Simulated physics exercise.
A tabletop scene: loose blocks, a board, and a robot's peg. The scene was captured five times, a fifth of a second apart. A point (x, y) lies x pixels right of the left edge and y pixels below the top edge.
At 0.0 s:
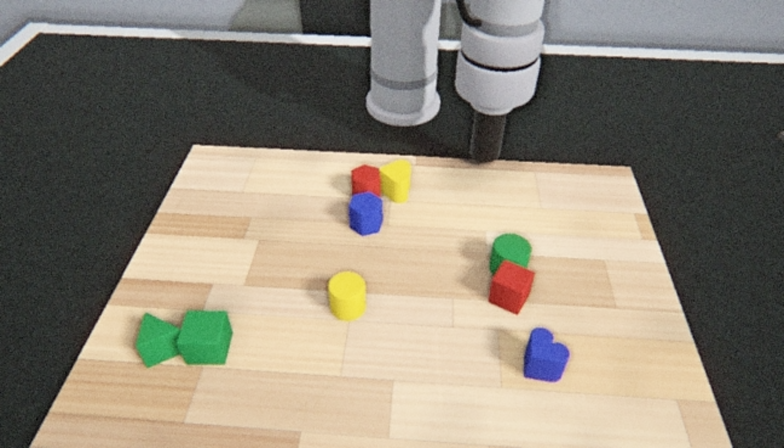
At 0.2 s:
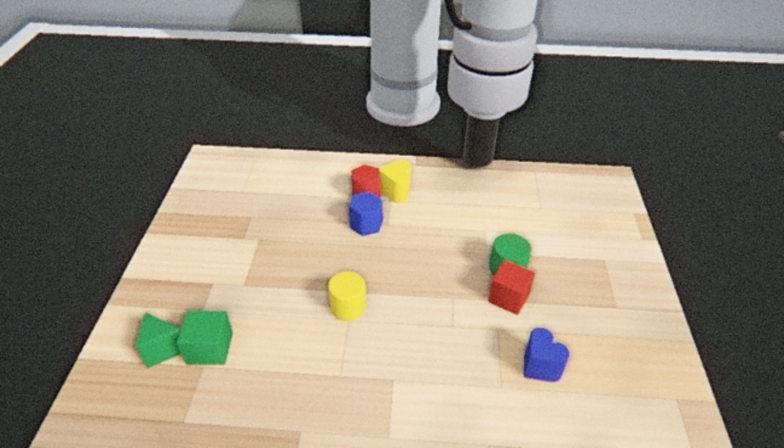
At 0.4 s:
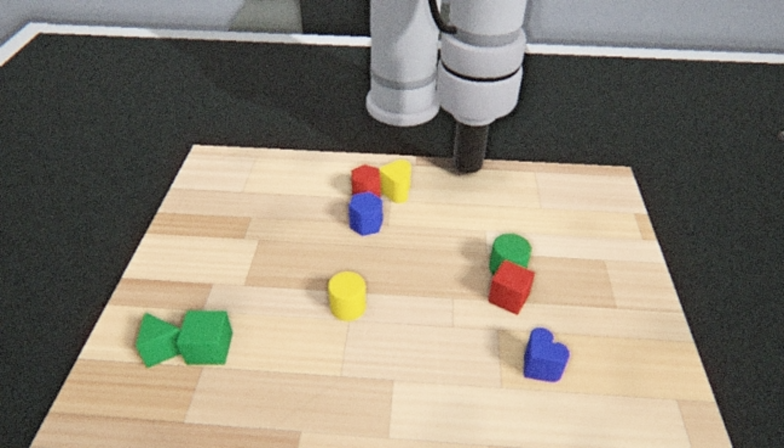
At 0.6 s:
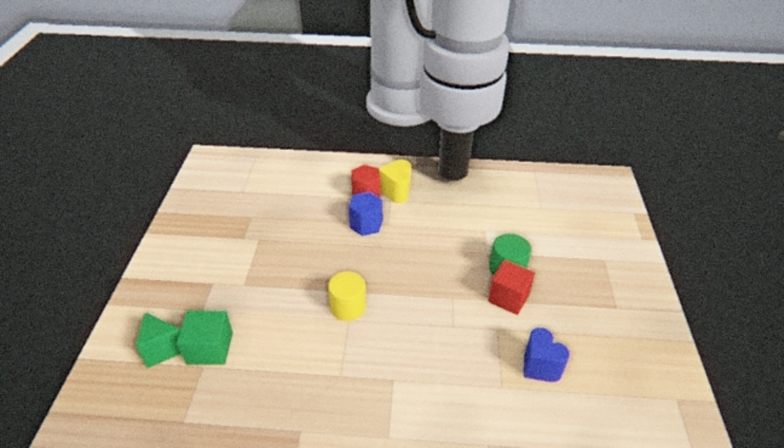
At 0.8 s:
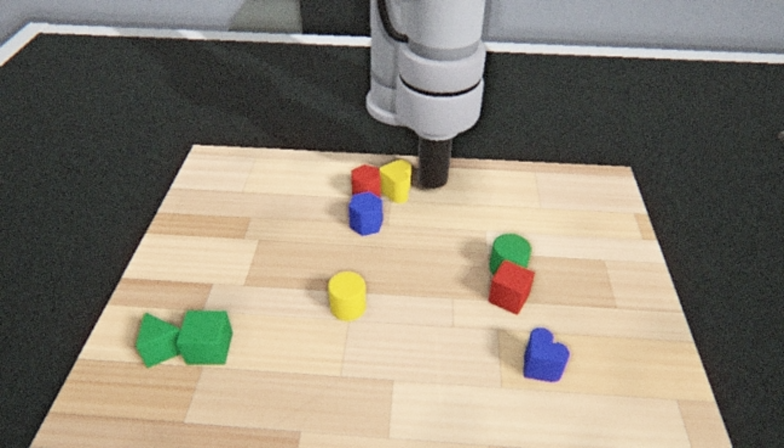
The robot's dark peg slides left along the board's far edge while the blocks stay still.
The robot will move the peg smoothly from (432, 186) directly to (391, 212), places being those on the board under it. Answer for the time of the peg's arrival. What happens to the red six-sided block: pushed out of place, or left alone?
Gets moved.
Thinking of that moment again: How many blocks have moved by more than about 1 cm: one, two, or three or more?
Two blocks.
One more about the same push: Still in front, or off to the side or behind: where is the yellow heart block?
Answer: Slipped away.
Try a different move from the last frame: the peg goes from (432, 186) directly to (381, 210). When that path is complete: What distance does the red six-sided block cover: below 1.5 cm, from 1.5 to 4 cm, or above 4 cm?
Its final spot will lie 1.5 to 4 cm from the current one.
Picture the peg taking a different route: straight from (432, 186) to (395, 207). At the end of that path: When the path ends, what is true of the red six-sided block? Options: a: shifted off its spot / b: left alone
a
What follows on the original path. Halfway along, peg (412, 192); red six-sided block (359, 173), turned 20° anticlockwise; yellow heart block (387, 170), turned 15° clockwise.
At the end, peg (391, 205); red six-sided block (353, 172), turned 30° anticlockwise; blue six-sided block not moved; yellow heart block (382, 171), turned 45° clockwise.
